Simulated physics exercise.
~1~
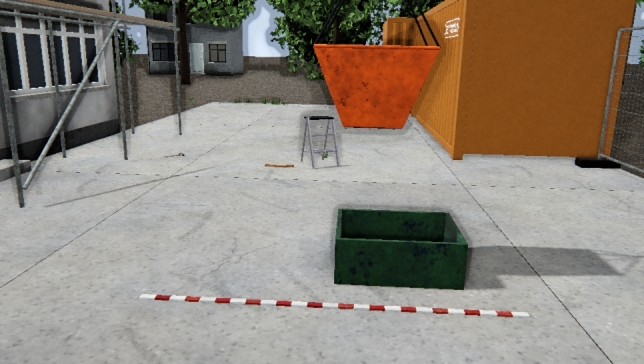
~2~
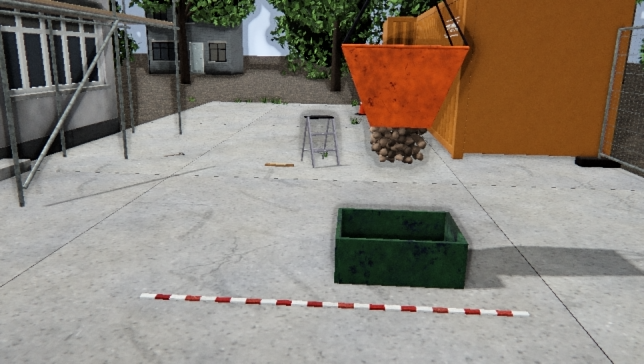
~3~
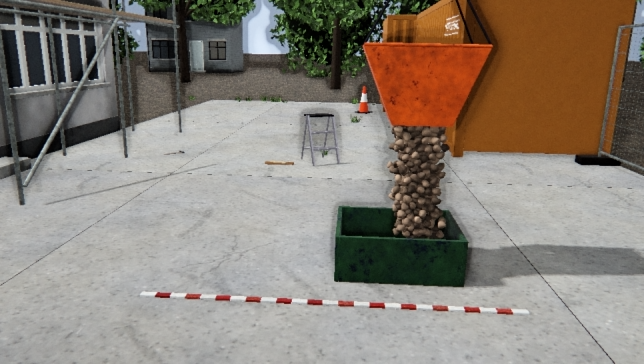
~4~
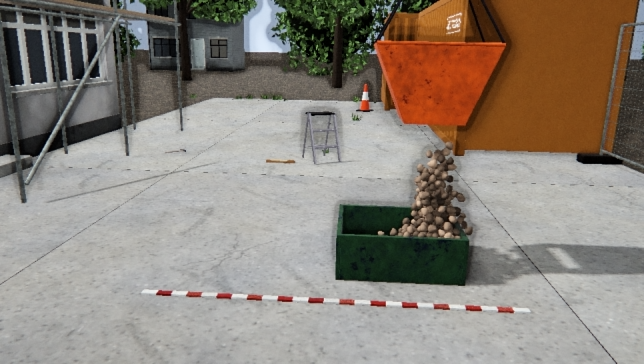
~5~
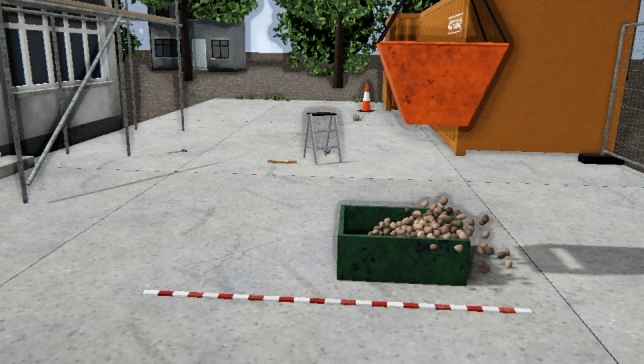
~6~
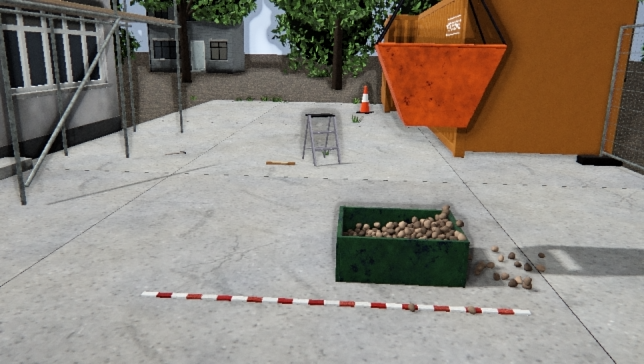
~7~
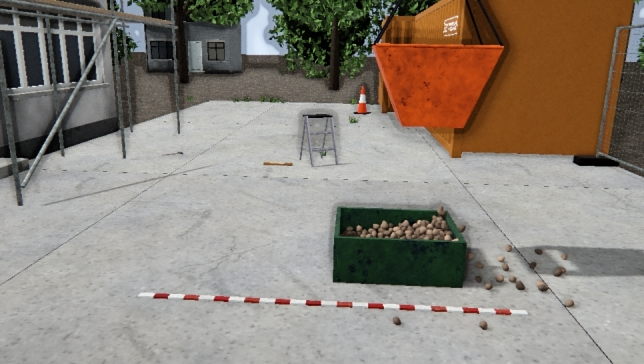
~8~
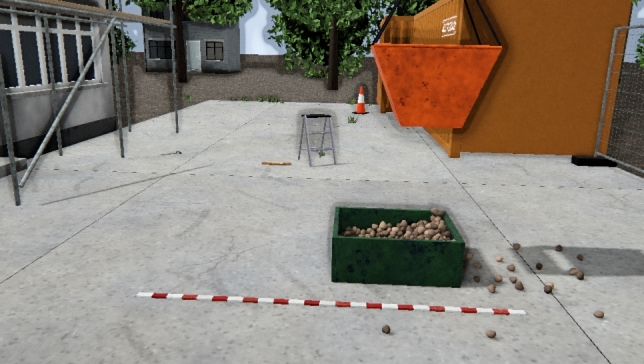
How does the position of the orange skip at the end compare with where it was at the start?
At the end the orange skip hangs farther to the right than it did at the start.
